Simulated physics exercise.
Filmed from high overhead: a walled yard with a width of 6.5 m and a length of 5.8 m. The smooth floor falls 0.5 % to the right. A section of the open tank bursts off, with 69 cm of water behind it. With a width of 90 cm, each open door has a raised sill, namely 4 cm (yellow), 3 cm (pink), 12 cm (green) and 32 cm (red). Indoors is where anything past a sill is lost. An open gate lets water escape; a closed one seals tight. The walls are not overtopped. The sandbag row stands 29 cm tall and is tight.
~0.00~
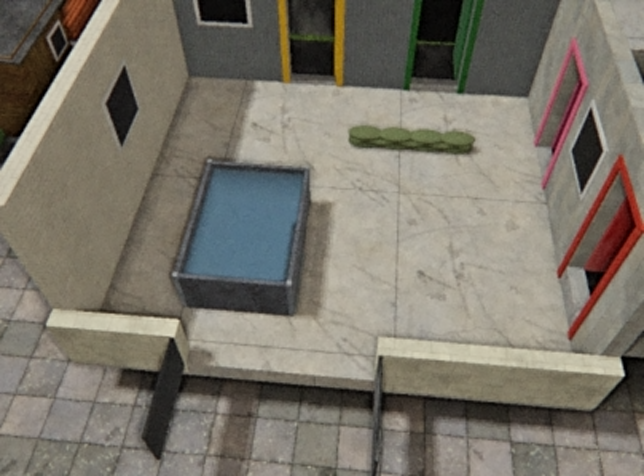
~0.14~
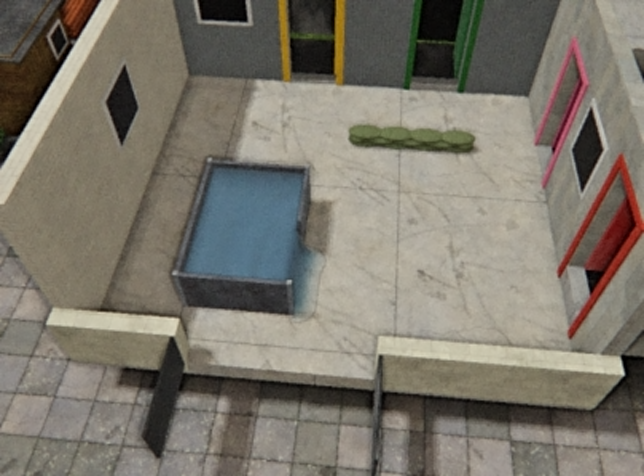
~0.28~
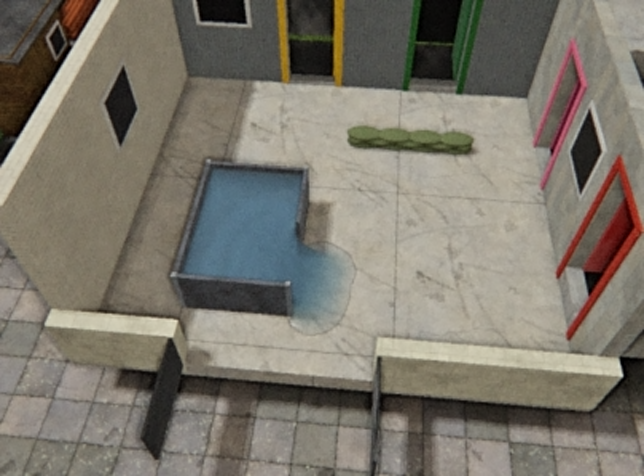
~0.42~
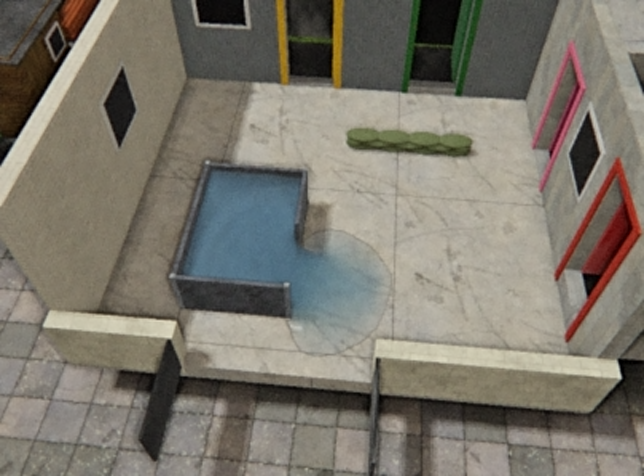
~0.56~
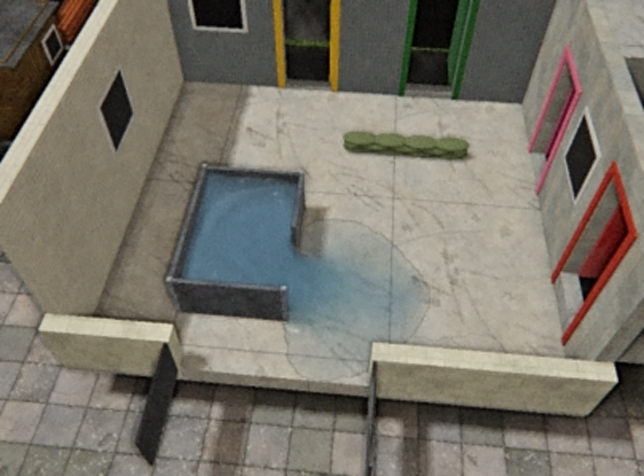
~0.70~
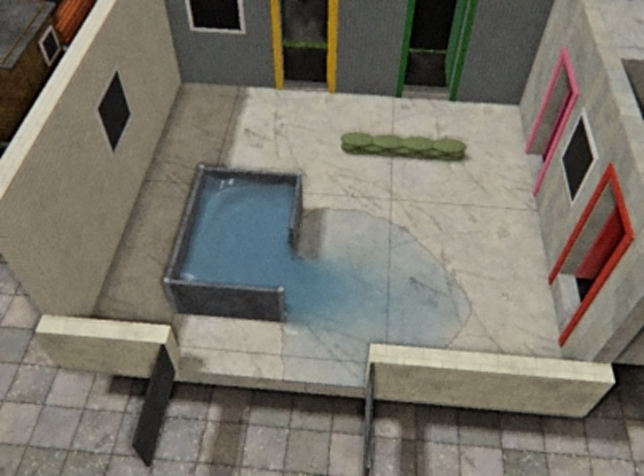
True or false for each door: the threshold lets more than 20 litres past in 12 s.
Yellow door false, pink door true, green door false, red door false.
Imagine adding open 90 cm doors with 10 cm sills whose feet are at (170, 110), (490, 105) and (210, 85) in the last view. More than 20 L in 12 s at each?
In turn: Not over, above, below.
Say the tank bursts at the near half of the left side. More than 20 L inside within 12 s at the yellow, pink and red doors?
Against that limit: Yellow above, pink above, red under.
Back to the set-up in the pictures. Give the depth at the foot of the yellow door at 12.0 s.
Depth: ~ 4.0 cm.
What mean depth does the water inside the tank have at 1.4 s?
The mean depth is around 41 cm.
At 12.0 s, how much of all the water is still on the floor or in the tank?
Some 84 in a hundred.
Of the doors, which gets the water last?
Yellow.
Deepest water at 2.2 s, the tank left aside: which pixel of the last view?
It's at about (563, 375) in the last picture.
After 1.4 s water covers 30 % of the floor and is deepest (40 cm) near (565, 388); yellow door not reached, pink door not reached, green door not reached, red door 23 cm at the sill, 0 L in.
After 2.2 s water covers 30 % of the floor and is deepest (42 cm) near (563, 375); yellow door not reached, pink door 4 cm at the sill, 0 L in, green door not reached, red door 33 cm at the sill, 0 L in.
After 3.5 s water covers 40 % of the floor and is deepest (24 cm) near (480, 356); yellow door not reached, pink door 8 cm at the sill, 11 L in, green door not reached, red door 20 cm at the sill, 1 L in.
After 7.0 s water covers 75 % of the floor and is deepest (14 cm) near (526, 159); yellow door 3 cm at the sill, 0 L in, pink door 8 cm at the sill, 42 L in, green door 9 cm at the sill, 0 L in, red door 11 cm at the sill, 1 L in.
After 12.0 s water covers 90 % of the floor and is deepest (9 cm) near (258, 112); yellow door 4 cm at the sill, 1 L in, pink door 7 cm at the sill, 111 L in, green door 6 cm at the sill, 1 L in, red door 6 cm at the sill, 1 L in.
